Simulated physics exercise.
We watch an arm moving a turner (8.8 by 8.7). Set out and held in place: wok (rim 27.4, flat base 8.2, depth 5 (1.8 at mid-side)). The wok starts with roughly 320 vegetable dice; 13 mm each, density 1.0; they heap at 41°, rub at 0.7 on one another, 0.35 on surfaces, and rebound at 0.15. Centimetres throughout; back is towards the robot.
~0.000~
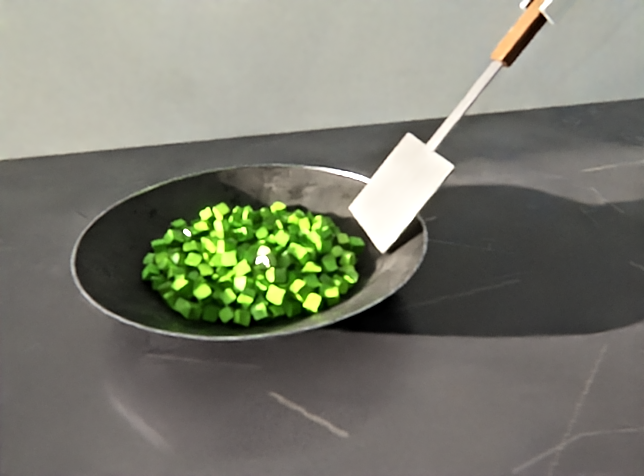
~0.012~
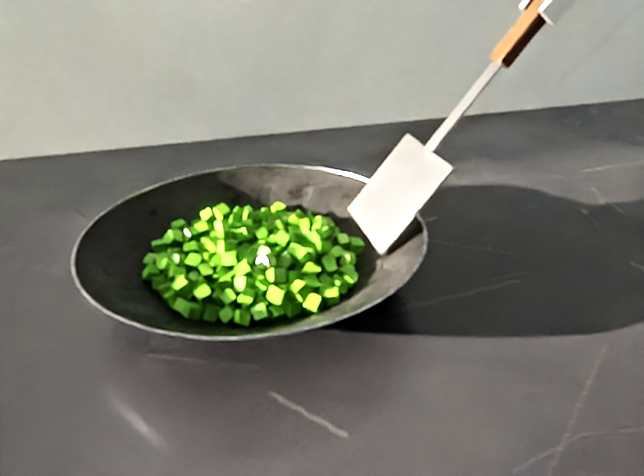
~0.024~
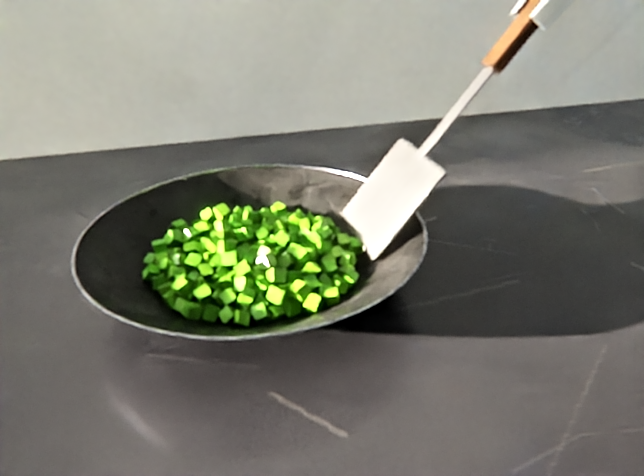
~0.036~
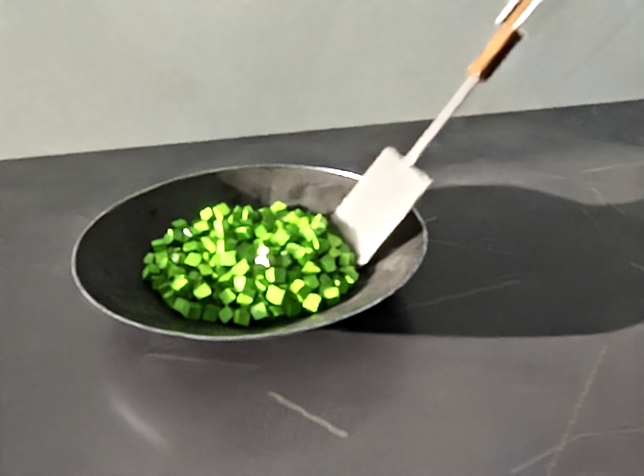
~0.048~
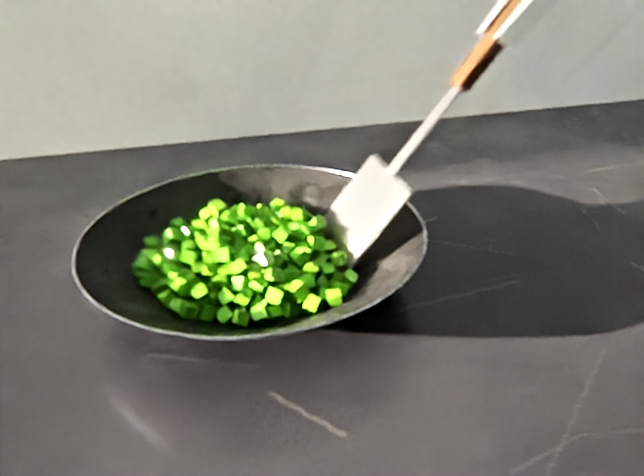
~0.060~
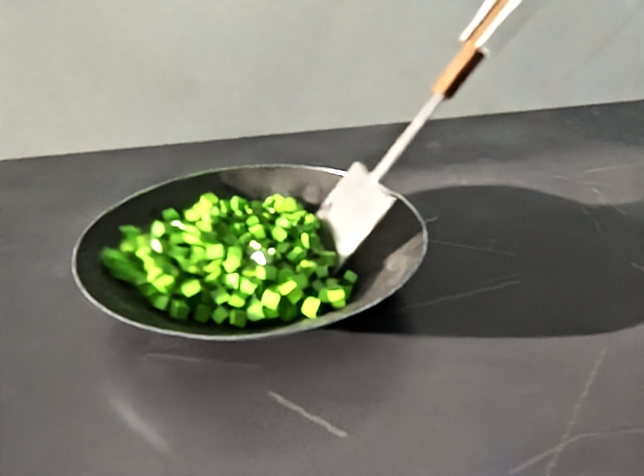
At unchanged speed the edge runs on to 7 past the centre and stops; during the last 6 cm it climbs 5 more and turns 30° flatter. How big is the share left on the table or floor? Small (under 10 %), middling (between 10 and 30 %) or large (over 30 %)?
Answer: Large; over 30 % of the vegetable dice finish on the table or floor.
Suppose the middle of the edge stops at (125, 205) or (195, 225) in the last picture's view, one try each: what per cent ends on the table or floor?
Some 55 and 30 per cent.
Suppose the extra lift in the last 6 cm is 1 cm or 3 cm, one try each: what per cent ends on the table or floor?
About 45 and 45 per cent.
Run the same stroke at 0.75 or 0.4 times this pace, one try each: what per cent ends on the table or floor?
About 30 and 15 per cent.
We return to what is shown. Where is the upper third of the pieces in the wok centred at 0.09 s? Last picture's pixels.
At about (178, 236).
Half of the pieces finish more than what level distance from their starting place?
About 11 cm.
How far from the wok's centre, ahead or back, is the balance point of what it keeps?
Some 4.0 cm ahead.
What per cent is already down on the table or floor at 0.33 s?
Some 30 per cent.
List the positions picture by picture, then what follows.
The turner top edge at (430, 149), sloping 51°; upper third of the load around (256, 248), from x 150 to 355, top at y 210; 315 in the wok, in the first picture.
The turner top edge at (429, 150), sloping 51°; upper third of the load around (256, 248), from x 150 to 355, top at y 210, in the second picture.
The turner top edge at (422, 154), sloping 51°; upper third of the load around (256, 248), from x 150 to 355, top at y 210, in the third picture.
The turner top edge at (408, 163), sloping 51°; upper third of the load around (255, 248), from x 150 to 350, top at y 210, in the fourth picture.
The turner top edge at (391, 172), sloping 51°; upper third of the load around (250, 245), from x 140 to 350, top at y 205, in the fifth picture.
The turner top edge at (374, 180), sloping 51°; upper third of the load around (234, 244), from x 115 to 350, top at y 200; 315 in the wok, in the sixth picture.
After 0.09 s, sloping 51°, highest piece 8 above the table; 311 in the wok, 4 on the blade or in flight.
After 0.12 s, sloping 42°, highest piece 10 above the table; 295 in the wok, 20 on the blade or in flight.
After 0.33 s, sloping 21°, highest piece 13 above the table; 185 in the wok, 100 on the table or floor, 30 on the blade or in flight.
After 1.38 s, sloping 21°, highest piece 6 above the table; 185 in the wok, 130 on the table or floor.
In the end, 185 in the wok, 130 on the table or floor. That is 41 % on the table or floor.
